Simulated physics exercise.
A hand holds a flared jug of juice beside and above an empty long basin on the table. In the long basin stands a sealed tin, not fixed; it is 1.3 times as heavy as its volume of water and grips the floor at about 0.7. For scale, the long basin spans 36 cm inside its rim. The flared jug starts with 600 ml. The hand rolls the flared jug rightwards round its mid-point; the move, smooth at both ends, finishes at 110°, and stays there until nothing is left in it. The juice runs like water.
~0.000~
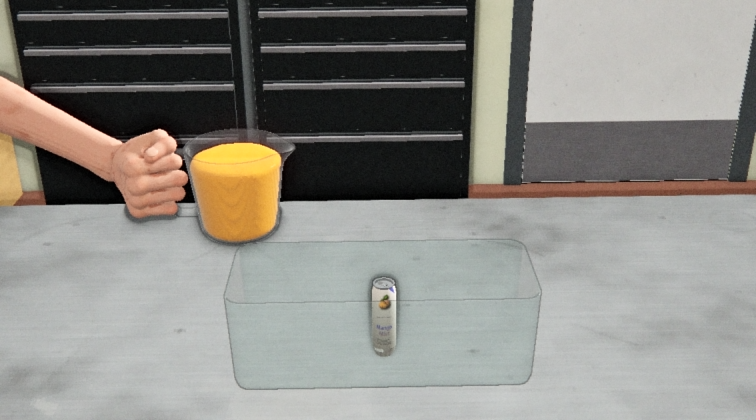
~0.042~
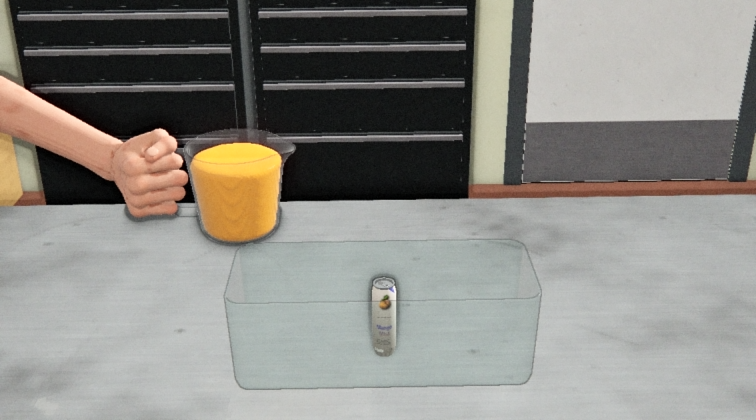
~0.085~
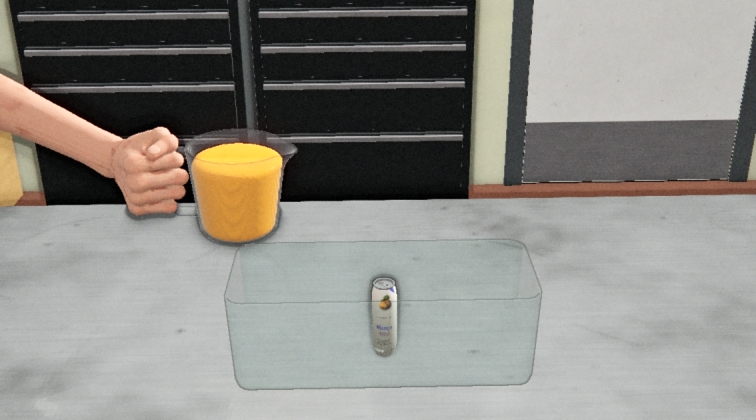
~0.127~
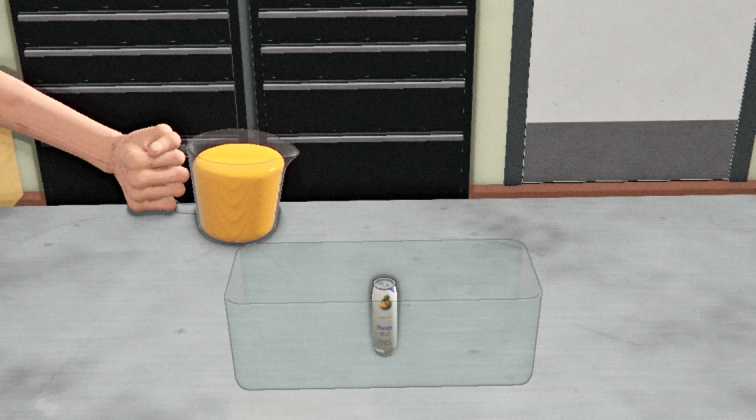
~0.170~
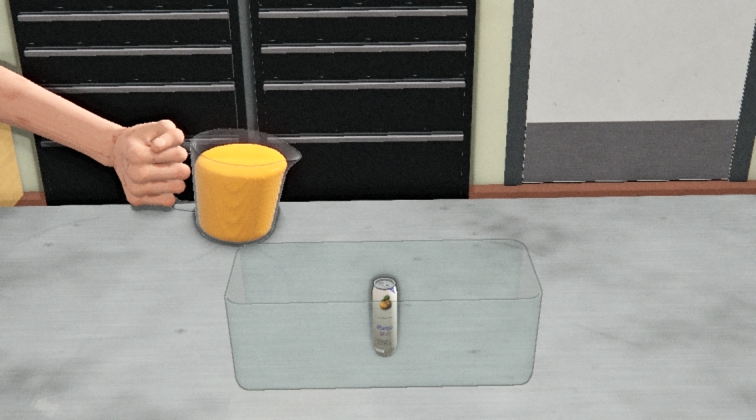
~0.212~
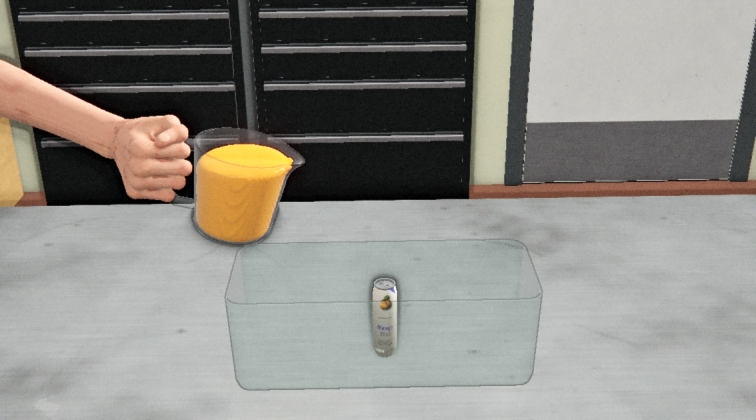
At first, a hand at the left holds a clear jug of orange-yellow juice upright above a table, behind a long, see-through basin with a small can inside. The hand then gradually tilts the jug slightly to the right, and the juice shifts toward its spout while the basin and can stay still.
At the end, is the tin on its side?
It keeps standing.
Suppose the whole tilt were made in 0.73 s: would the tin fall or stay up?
Then it remains upright.
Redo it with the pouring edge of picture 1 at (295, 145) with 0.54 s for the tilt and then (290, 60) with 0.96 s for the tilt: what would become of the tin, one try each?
First it falls; then it goes over.
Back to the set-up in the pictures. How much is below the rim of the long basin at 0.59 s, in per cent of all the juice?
Near 12 in a hundred.
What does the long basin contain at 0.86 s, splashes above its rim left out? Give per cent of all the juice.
Near 80 in a hundred.
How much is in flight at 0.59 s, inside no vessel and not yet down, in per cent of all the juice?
About 20 per cent.
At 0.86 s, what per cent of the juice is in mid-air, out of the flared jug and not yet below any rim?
About 10 per cent.
After 0.59 s the tilt is 74° and 67 per cent is still to pour; the tin stands where it began.
After 0.86 s the tilt is 107° and 11 per cent is still to pour; the tin stands where it began.
After 1.15 s the tilt is 110° and 0 per cent is still to pour; the tin stands where it began.
After 1.46 s the tilt is 110° and 0 per cent is still to pour; the tin stands where it began.
In the end the tin stands where it began.
